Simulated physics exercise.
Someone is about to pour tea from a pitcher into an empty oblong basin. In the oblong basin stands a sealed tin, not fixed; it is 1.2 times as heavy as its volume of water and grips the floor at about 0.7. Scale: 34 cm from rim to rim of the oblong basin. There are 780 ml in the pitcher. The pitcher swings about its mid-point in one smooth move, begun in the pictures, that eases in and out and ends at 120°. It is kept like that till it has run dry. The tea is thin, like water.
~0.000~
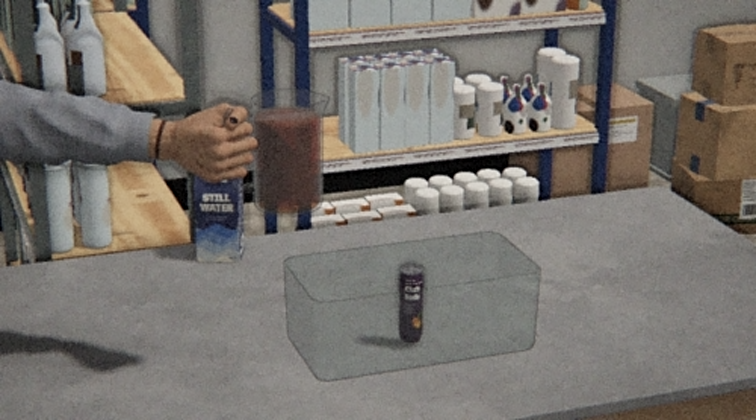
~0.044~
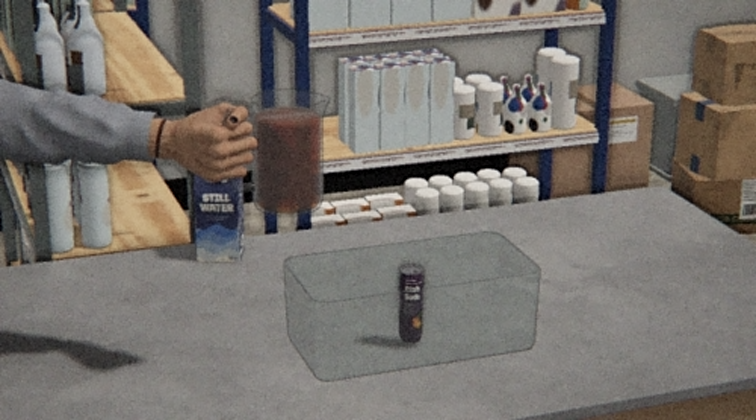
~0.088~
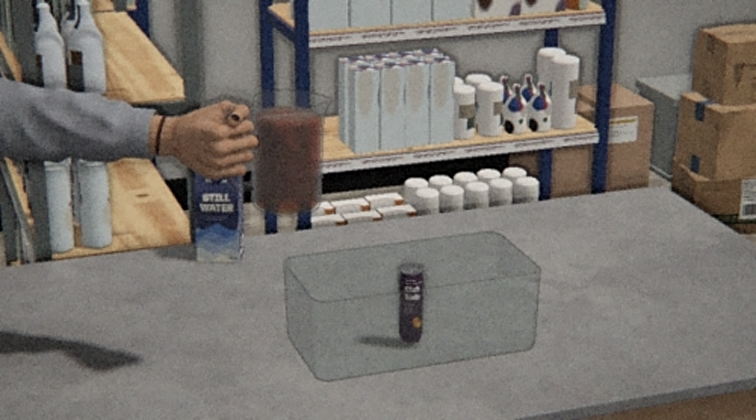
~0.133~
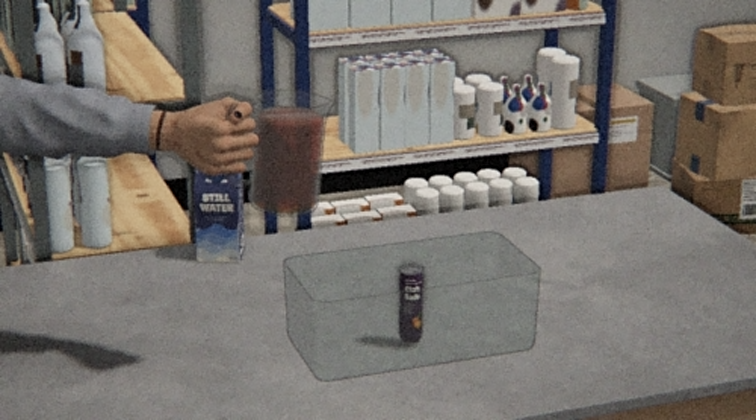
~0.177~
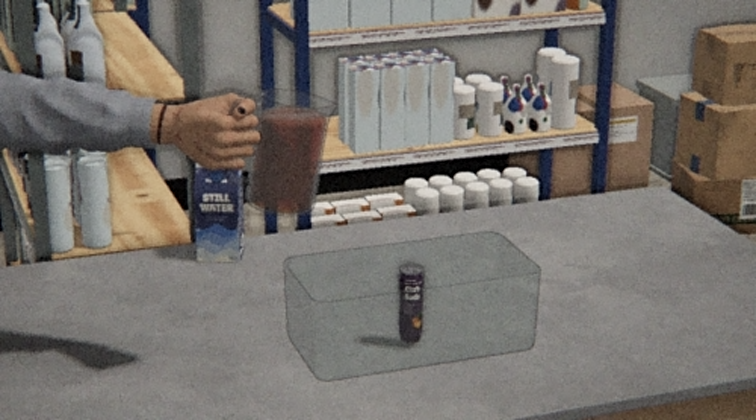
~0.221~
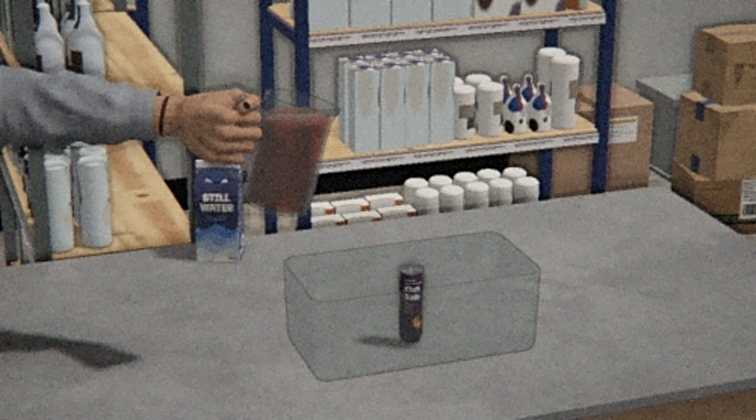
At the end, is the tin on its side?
It goes over.
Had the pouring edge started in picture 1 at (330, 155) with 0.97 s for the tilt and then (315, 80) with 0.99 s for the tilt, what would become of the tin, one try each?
First it stays up; then it falls.
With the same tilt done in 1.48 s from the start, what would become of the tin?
Then it falls.
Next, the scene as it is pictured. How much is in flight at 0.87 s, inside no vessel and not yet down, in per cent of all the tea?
Near 28 in a hundred.
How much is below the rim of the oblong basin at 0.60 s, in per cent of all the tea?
Near 2 in a hundred.
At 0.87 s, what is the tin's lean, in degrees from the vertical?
It is at some 0°.
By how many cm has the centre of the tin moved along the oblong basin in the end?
Some 10.5 cm.
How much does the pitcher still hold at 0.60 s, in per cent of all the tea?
Some 82 per cent.
By 0.60 s the tilt is 81° and 82 per cent is still to pour; the tin stands where it began.
By 0.87 s the tilt is 117° and 24 per cent is still to pour; the tin stands 1 cm from where it began.
By 1.16 s the tilt is 120° and 0 per cent is still to pour; the tin leans 50°.
By 1.47 s the tilt is 120° and 0 per cent is still to pour; the tin lies on its side.
At rest the tin lies on its side.
